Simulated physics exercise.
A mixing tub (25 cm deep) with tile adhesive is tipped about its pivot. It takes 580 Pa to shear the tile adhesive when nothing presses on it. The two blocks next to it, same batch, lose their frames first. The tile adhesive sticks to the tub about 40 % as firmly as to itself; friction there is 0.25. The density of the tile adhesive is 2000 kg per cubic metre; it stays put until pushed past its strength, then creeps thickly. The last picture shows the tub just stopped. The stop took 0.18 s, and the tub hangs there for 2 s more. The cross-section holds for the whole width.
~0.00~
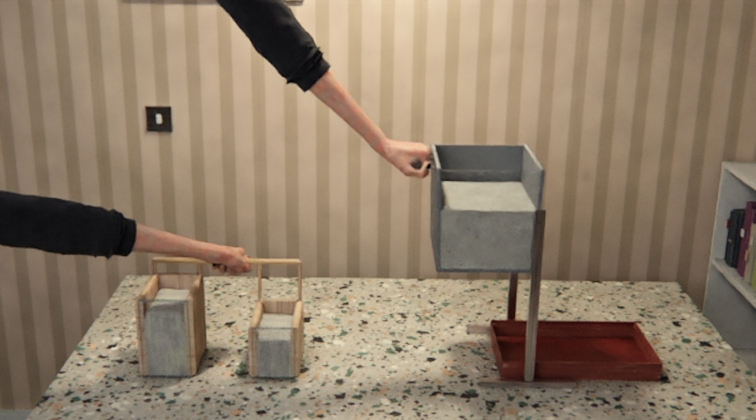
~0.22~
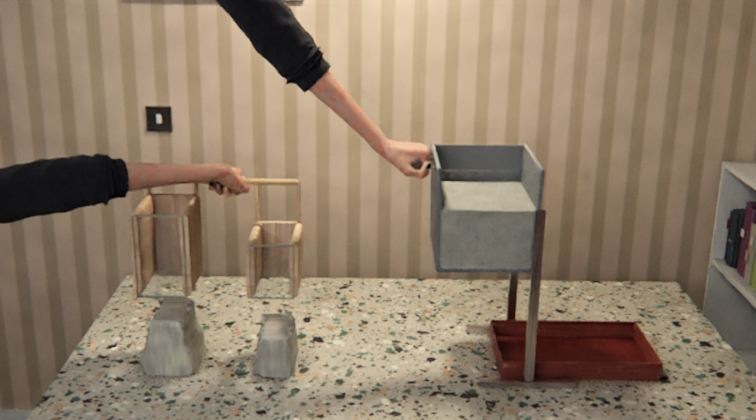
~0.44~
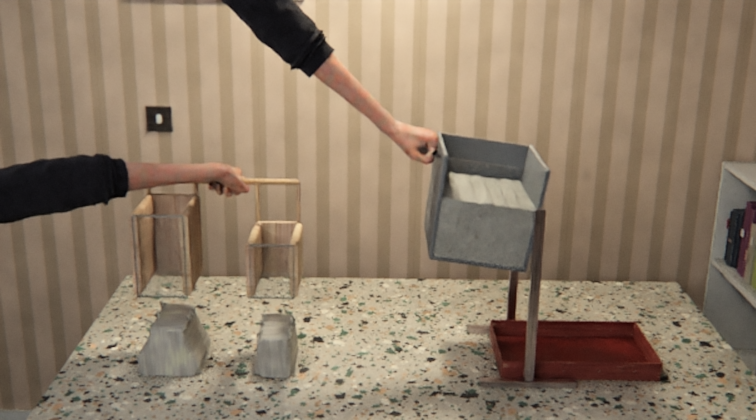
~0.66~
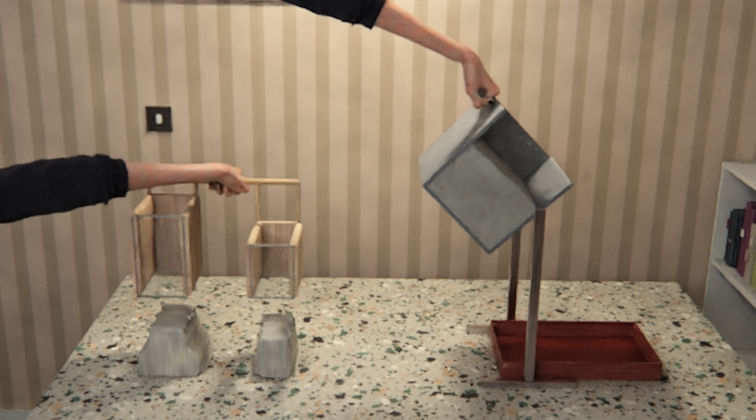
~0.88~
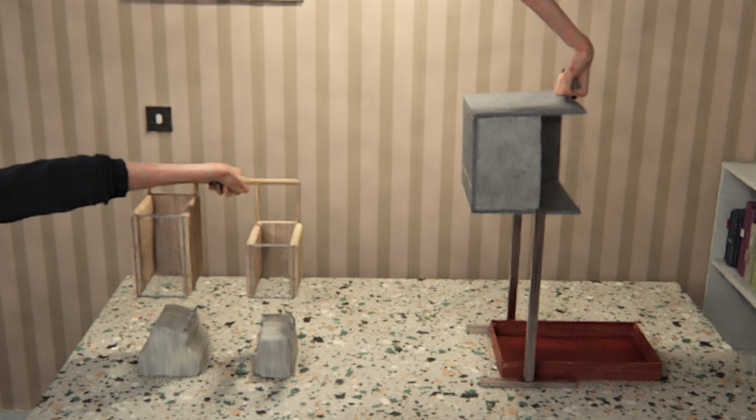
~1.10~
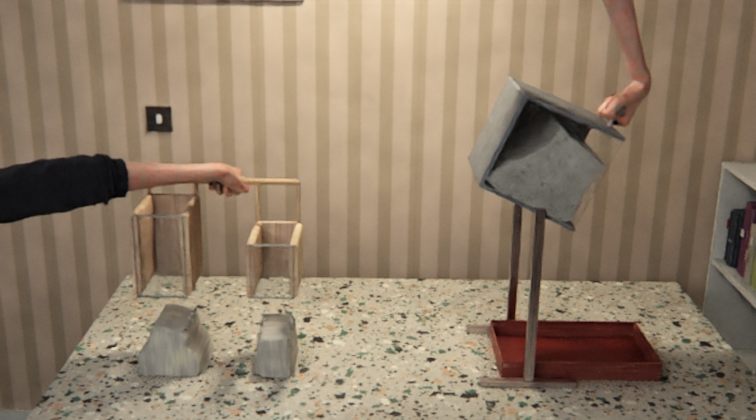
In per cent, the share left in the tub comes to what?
About 0 %.
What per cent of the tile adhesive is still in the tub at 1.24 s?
About 45 %.
By 1.24 s, the tub is at 114 degrees and holds 45 %.
By 1.41 s, the tub is at 114 degrees and holds 9 %.
By 1.58 s, the tub is at 114 degrees and holds 0 %.
By 1.75 s, the tub is at 114 degrees and holds 0 %.
By 3.10 s, at the end, the tub is at 114 degrees and holds 0 %.
